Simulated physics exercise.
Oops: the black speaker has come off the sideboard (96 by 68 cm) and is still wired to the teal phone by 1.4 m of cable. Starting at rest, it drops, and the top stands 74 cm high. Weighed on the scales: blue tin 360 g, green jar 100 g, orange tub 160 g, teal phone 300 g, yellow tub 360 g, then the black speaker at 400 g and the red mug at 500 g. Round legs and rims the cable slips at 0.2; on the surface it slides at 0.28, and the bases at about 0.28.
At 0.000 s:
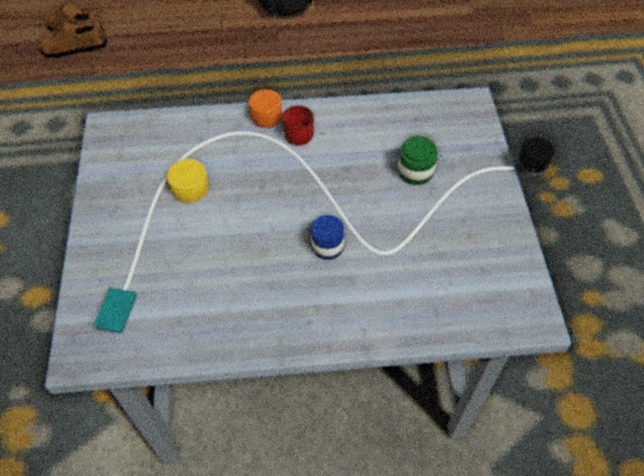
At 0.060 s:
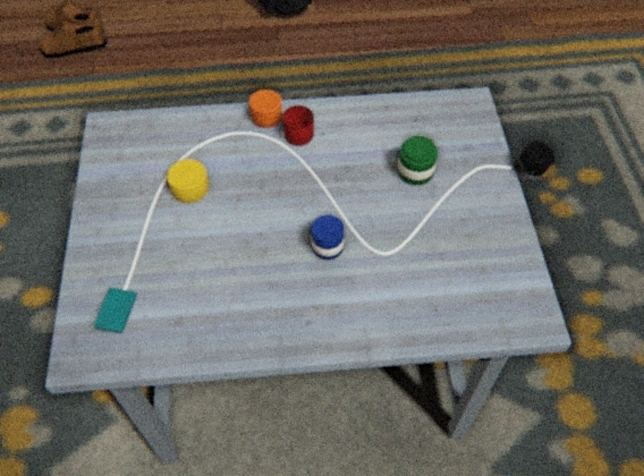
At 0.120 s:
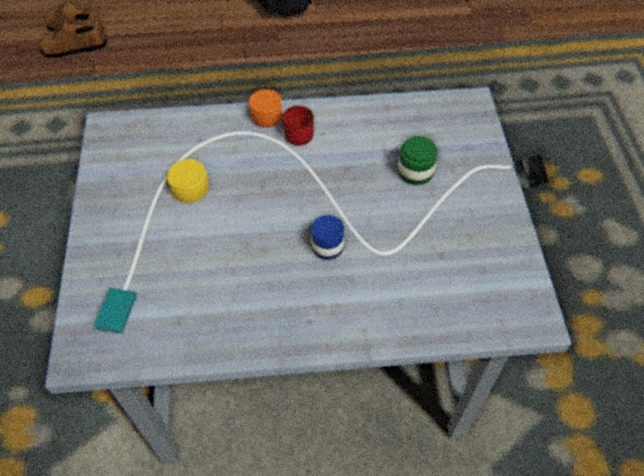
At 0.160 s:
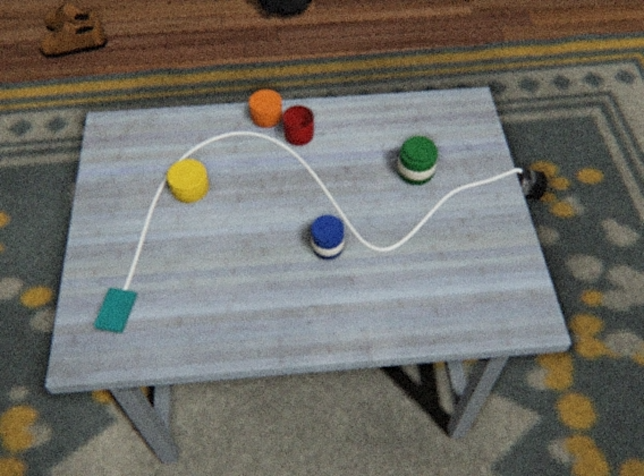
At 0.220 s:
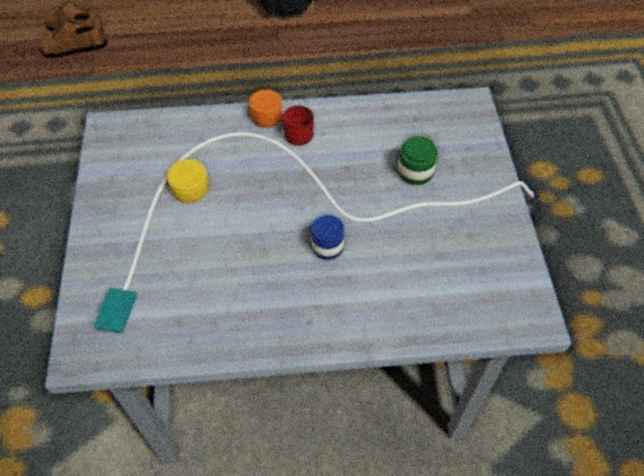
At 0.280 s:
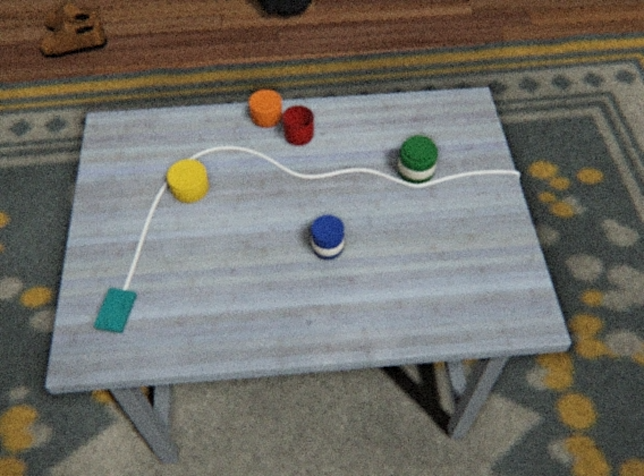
A small black object at the table's right edge, beside the end of a white cable, drops down past the edge and out of sight. The cable's curve then flattens and shifts upward between the blue and green containers, while the teal phone and the colored tubs stay still.
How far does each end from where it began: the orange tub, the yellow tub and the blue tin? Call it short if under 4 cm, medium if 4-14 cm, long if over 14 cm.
Orange tub: Short; yellow tub: Long; blue tin: Short.
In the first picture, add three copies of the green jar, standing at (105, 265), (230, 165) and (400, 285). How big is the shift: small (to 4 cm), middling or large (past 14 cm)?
In that order we get a slight shift, a big shift and a slight shift.
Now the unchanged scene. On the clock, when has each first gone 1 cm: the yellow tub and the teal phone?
Yellow tub: 0.36 s; teal phone: 0.36 s.
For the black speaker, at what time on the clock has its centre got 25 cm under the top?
The clock reads 0.28 s at that moment.
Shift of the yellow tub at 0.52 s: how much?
By then the yellow tub has moved close to 20 cm.
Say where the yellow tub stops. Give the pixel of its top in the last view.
It comes to rest at about (290, 273).
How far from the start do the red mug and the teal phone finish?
In the end the red mug has moved about 0 cm, while the teal phone has moved about 30 cm.
At 0.5 s, the cable's tail end at (161, 241); yellow tub 18 cm off its start, teal phone 13 cm off its start, green jar 8 cm off its start.
At 0.7 s, the cable's tail end at (212, 221); yellow tub 31 cm off its start, teal phone 26 cm off its start, green jar 8 cm off its start.
At 1.0 s, the cable's tail end at (216, 218); yellow tub 33 cm off its start at (290, 273), teal phone 29 cm off its start at (203, 201), green jar 8 cm off its start at (427, 120).
At 1.2 s, the cable's tail end at (216, 218); yellow tub 33 cm off its start, teal phone 29 cm off its start, green jar 8 cm off its start.
At 2.4 s, the cable's tail end at (216, 218); yellow tub 33 cm off its start at (290, 273), orange tub 0 cm off its start at (265, 101), blue tin 0 cm off its start at (328, 228), teal phone 29 cm off its start at (203, 201).
